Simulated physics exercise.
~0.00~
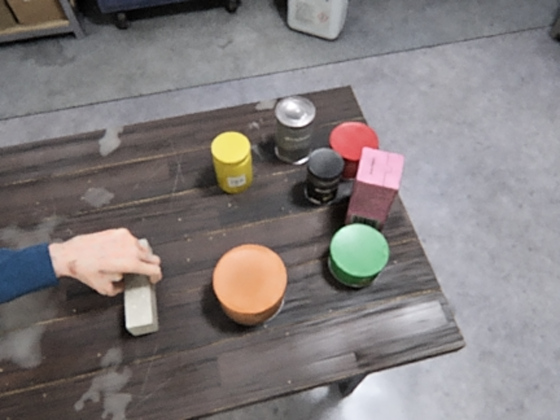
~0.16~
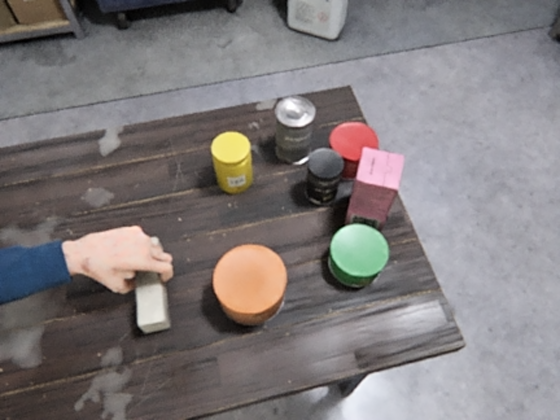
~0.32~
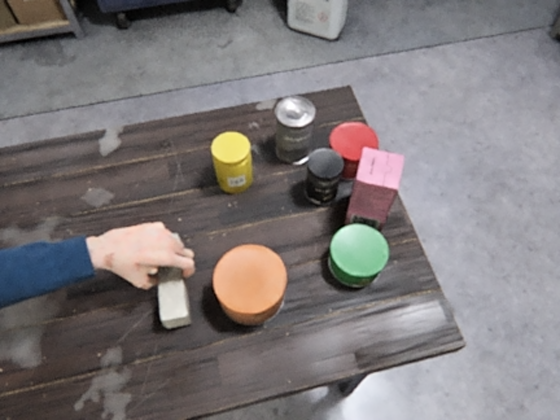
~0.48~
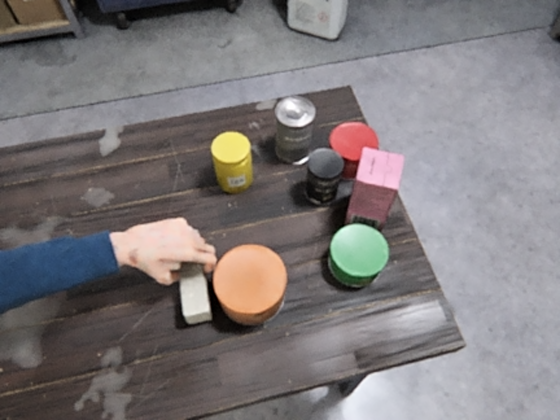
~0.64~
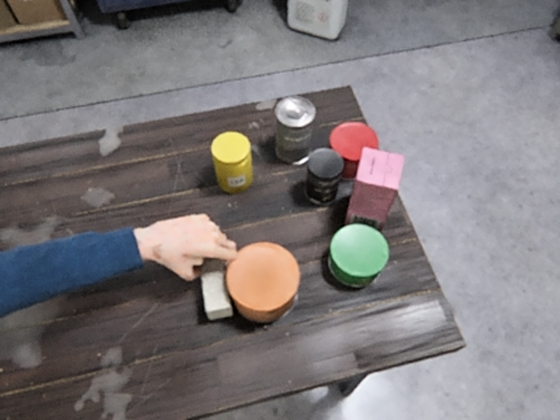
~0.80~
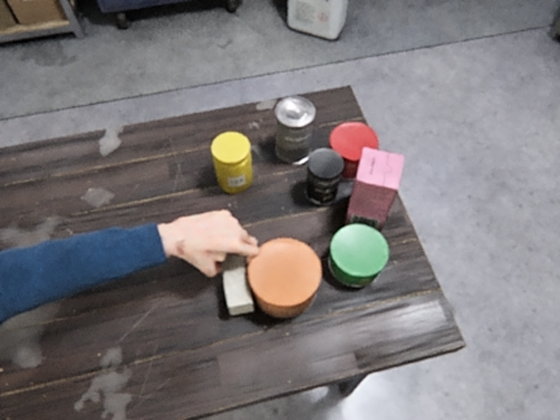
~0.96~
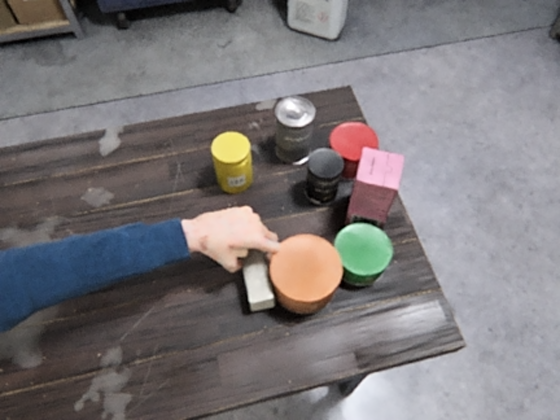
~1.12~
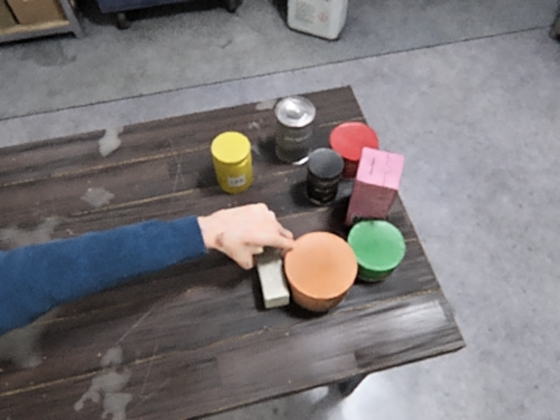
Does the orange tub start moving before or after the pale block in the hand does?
It starts moving after the block. The hand slides the block to the right first, and the orange tub stays still until the block reaches it.
We see a hand slide a pale block rightward across a dark wooden table until it meets an orange tub and pushes it right into a green tub, which shifts slightly. Both tubs end upright on the table, the other containers and pink carton still standing nearby.
